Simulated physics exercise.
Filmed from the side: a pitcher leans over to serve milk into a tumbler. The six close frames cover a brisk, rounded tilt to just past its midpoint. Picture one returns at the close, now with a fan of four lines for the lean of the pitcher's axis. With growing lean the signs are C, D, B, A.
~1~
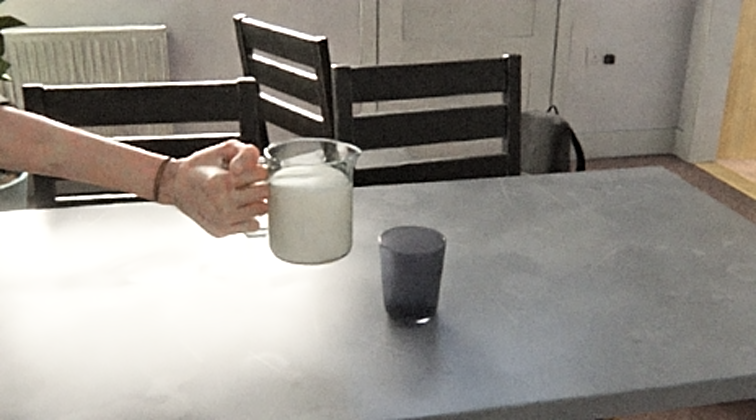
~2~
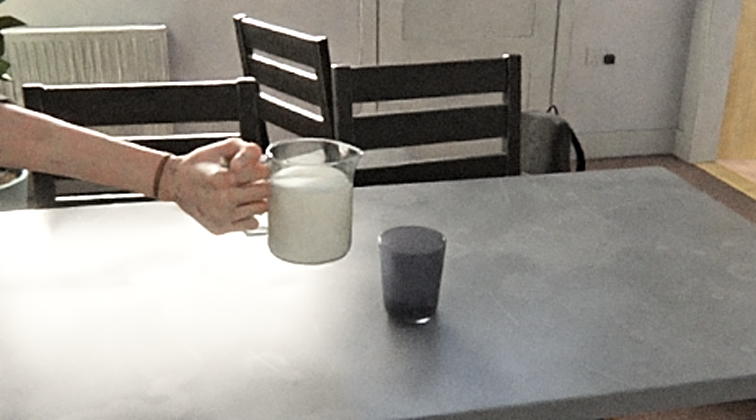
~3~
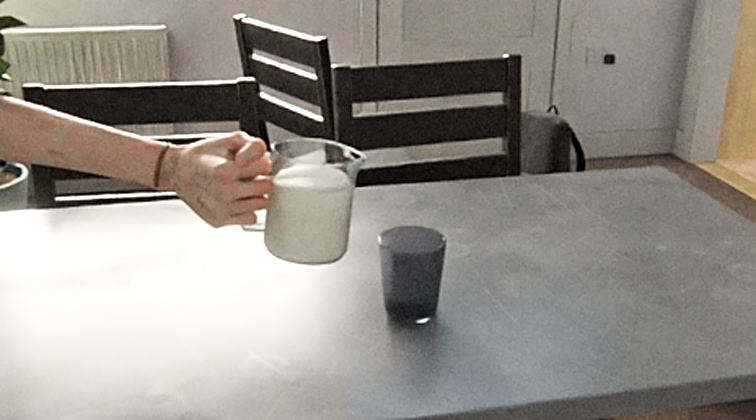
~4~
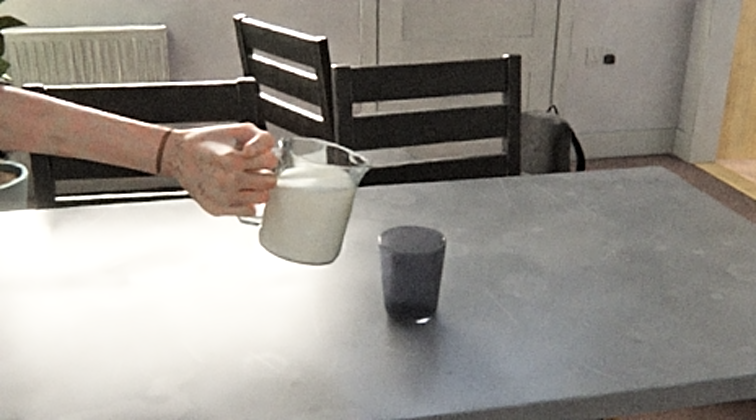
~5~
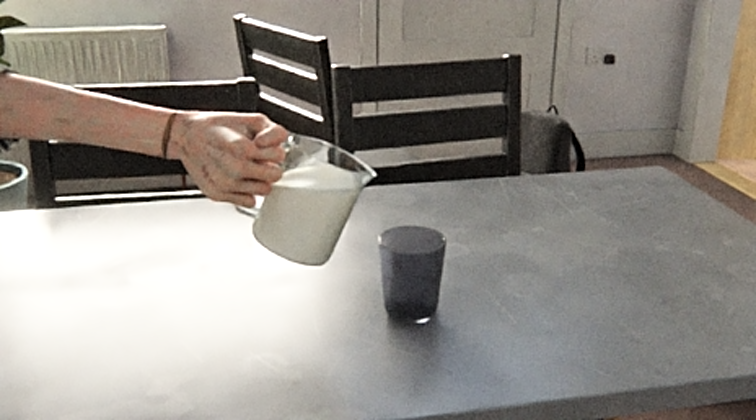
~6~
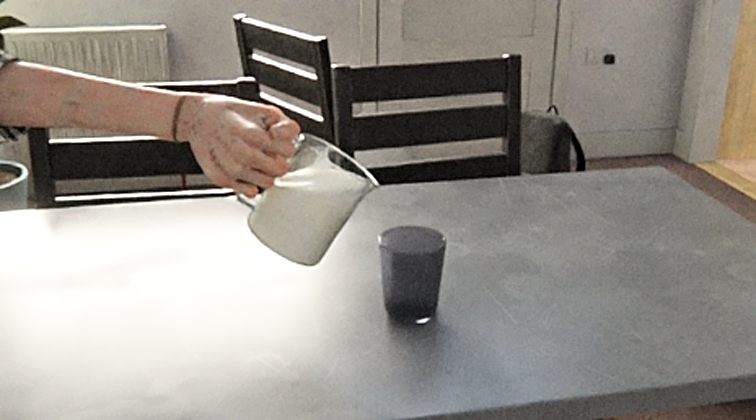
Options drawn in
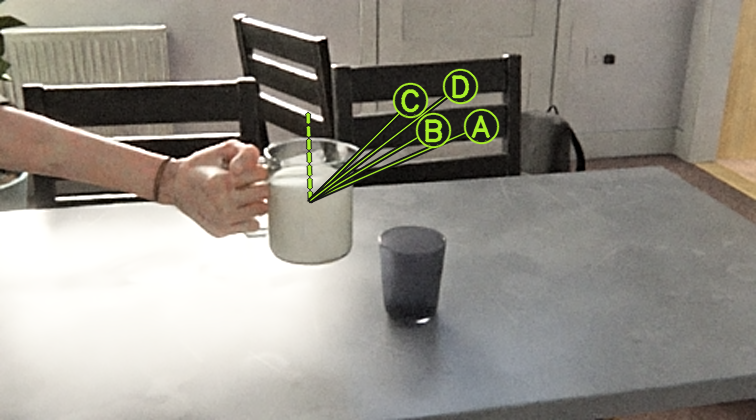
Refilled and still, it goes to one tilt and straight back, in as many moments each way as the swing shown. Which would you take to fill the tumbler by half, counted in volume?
Choose B.
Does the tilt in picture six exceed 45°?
No.
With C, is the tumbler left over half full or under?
Under half.
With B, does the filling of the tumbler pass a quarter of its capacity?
Yes.
In lime, A at (465, 132); B at (417, 137); C at (399, 113); D at (447, 95).
With A, the tumbler ends with about 71 % of what it can hold.
With B, the tumbler ends with about 49 % of what it can hold.
With C, the tumbler ends with about 16 % of what it can hold.
With D, the tumbler ends with about 30 % of what it can hold.
